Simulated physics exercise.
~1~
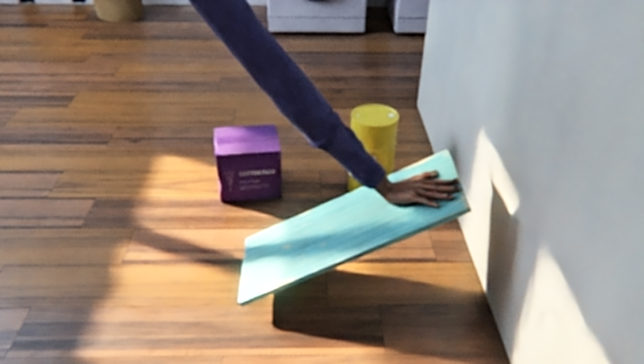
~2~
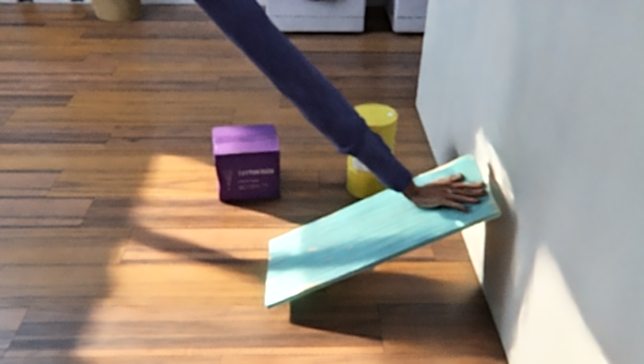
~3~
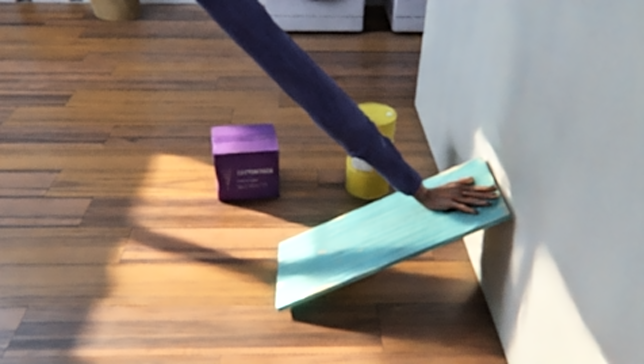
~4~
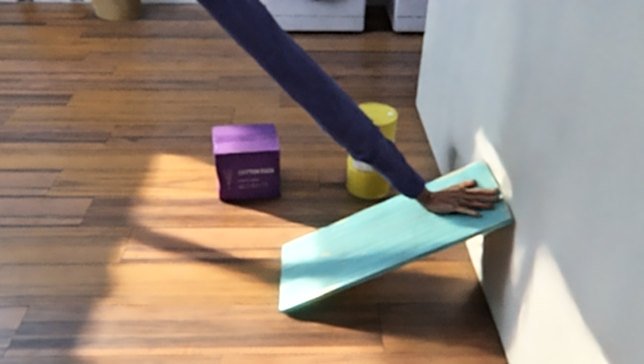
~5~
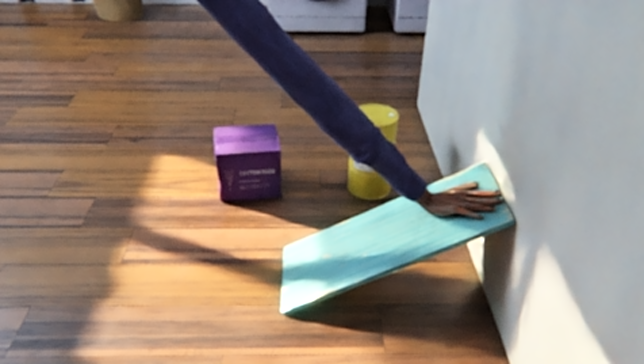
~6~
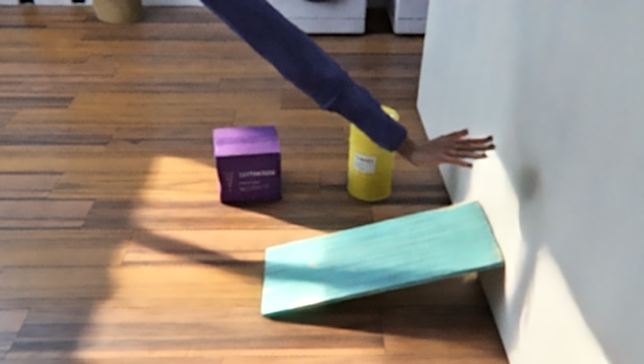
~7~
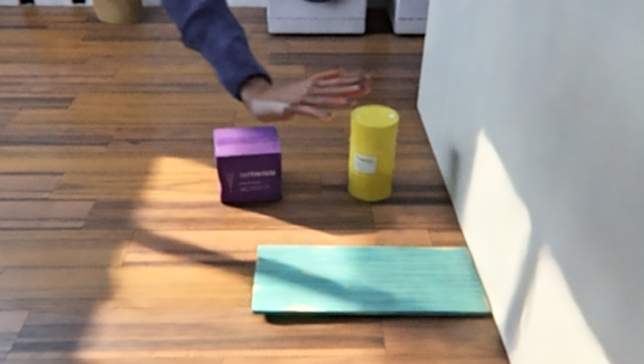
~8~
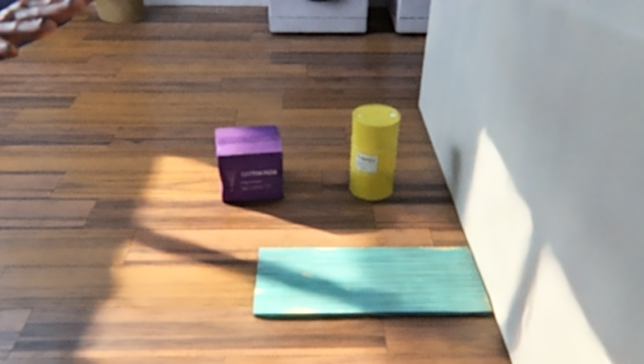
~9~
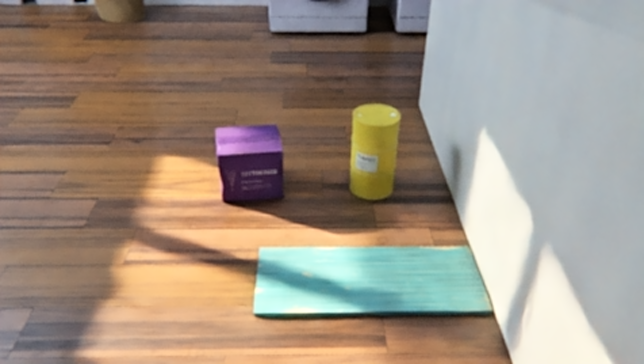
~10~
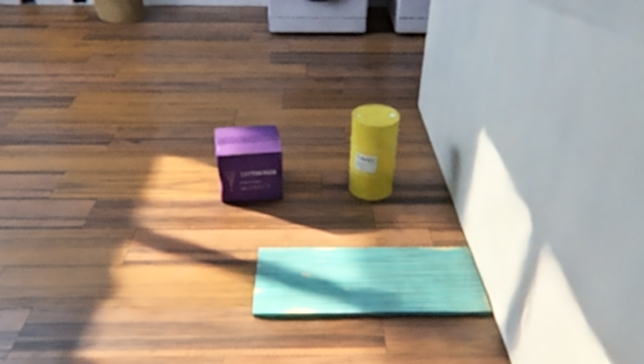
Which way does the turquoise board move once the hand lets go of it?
It moves down, sliding from its leaning position against the wall until it lies flat on the floor.
